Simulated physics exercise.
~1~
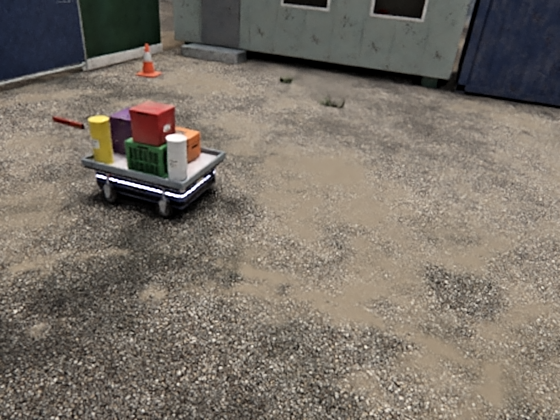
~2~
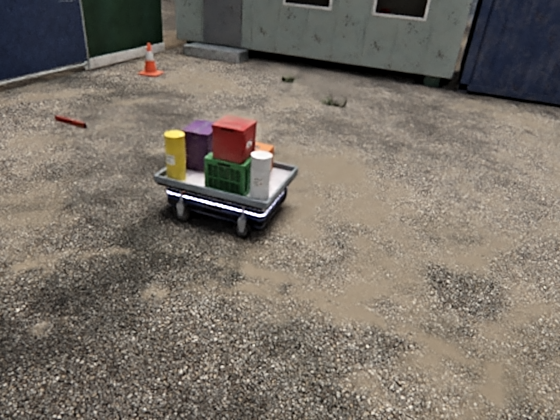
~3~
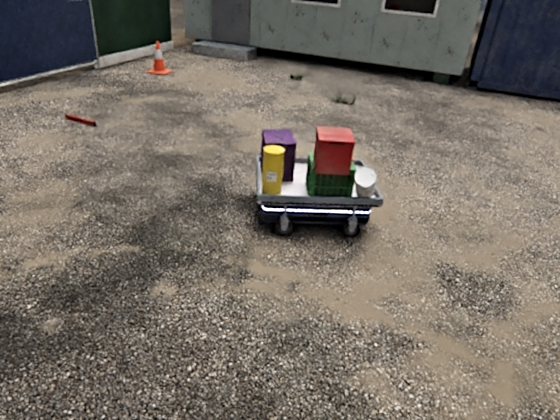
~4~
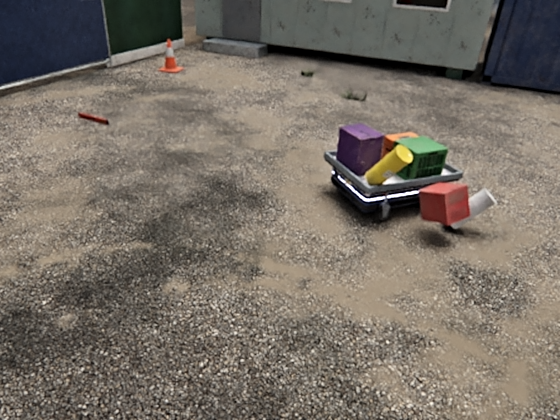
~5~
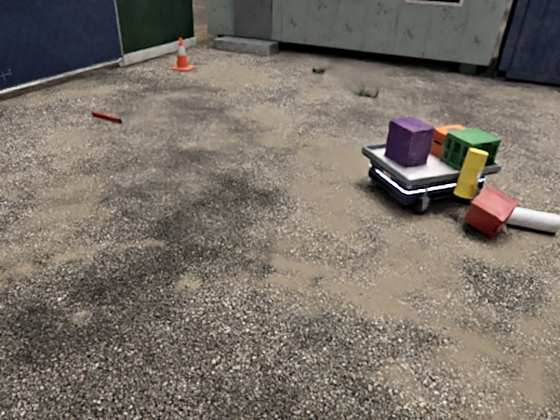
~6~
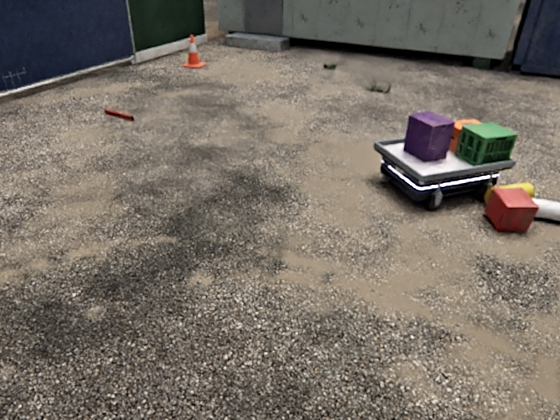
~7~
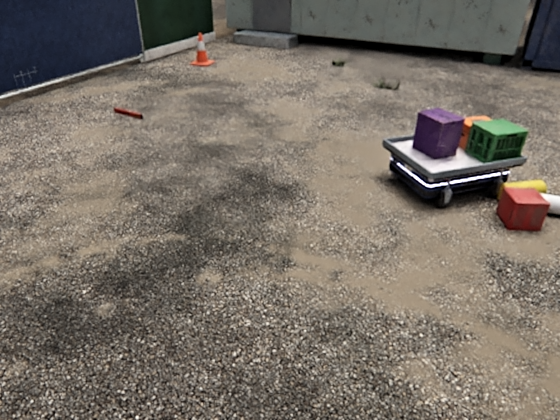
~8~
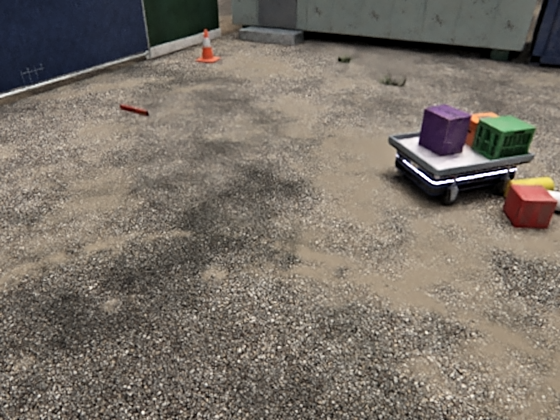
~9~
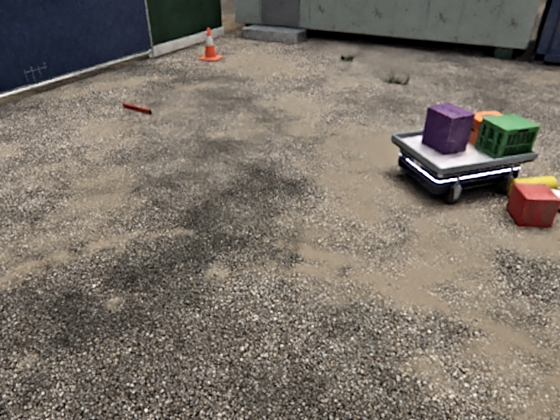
The clip shows a small cart loaded with colourful boxes and canisters rolling right across gravel and turning, as a white canister, a red box and then a yellow canister tumble off. It stops with the purple, green and orange items aboard, the red box and yellow canister beside it.
